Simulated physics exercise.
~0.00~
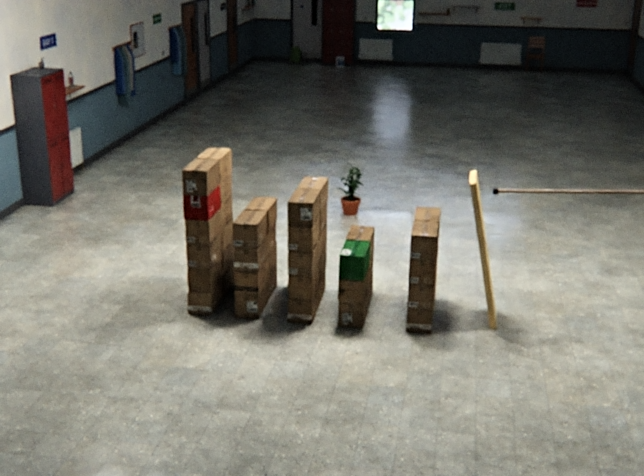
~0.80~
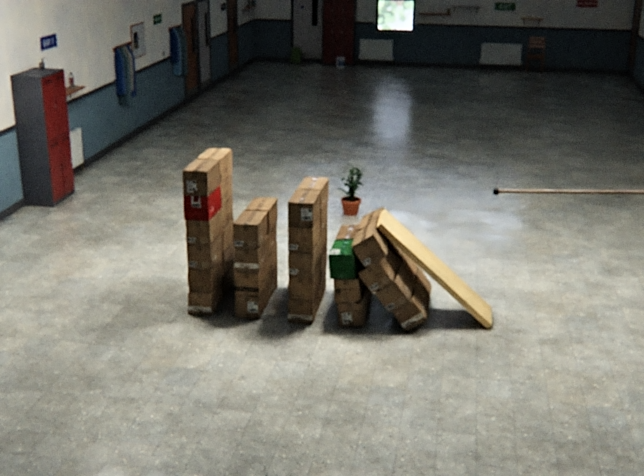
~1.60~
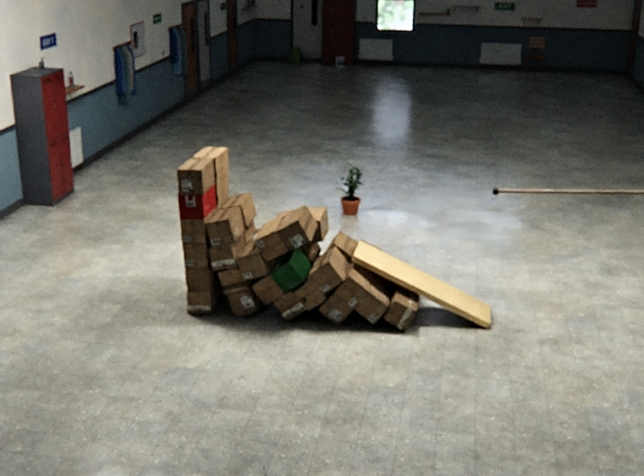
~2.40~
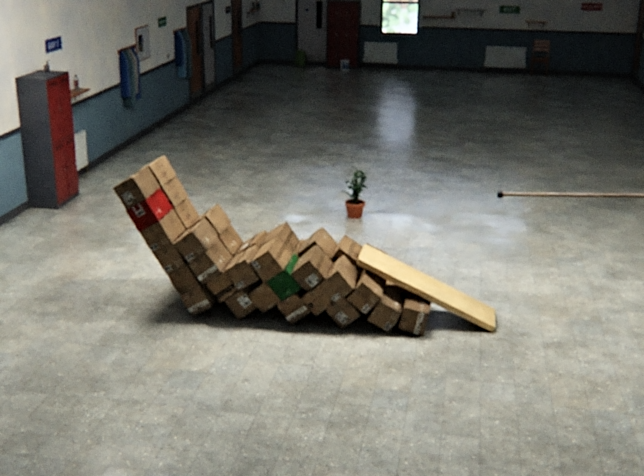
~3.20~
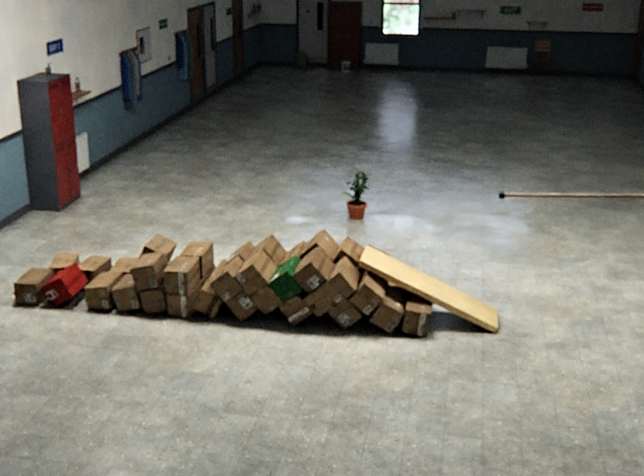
A yellow board tips left into stacked cartons, toppling the columns into a long heap.
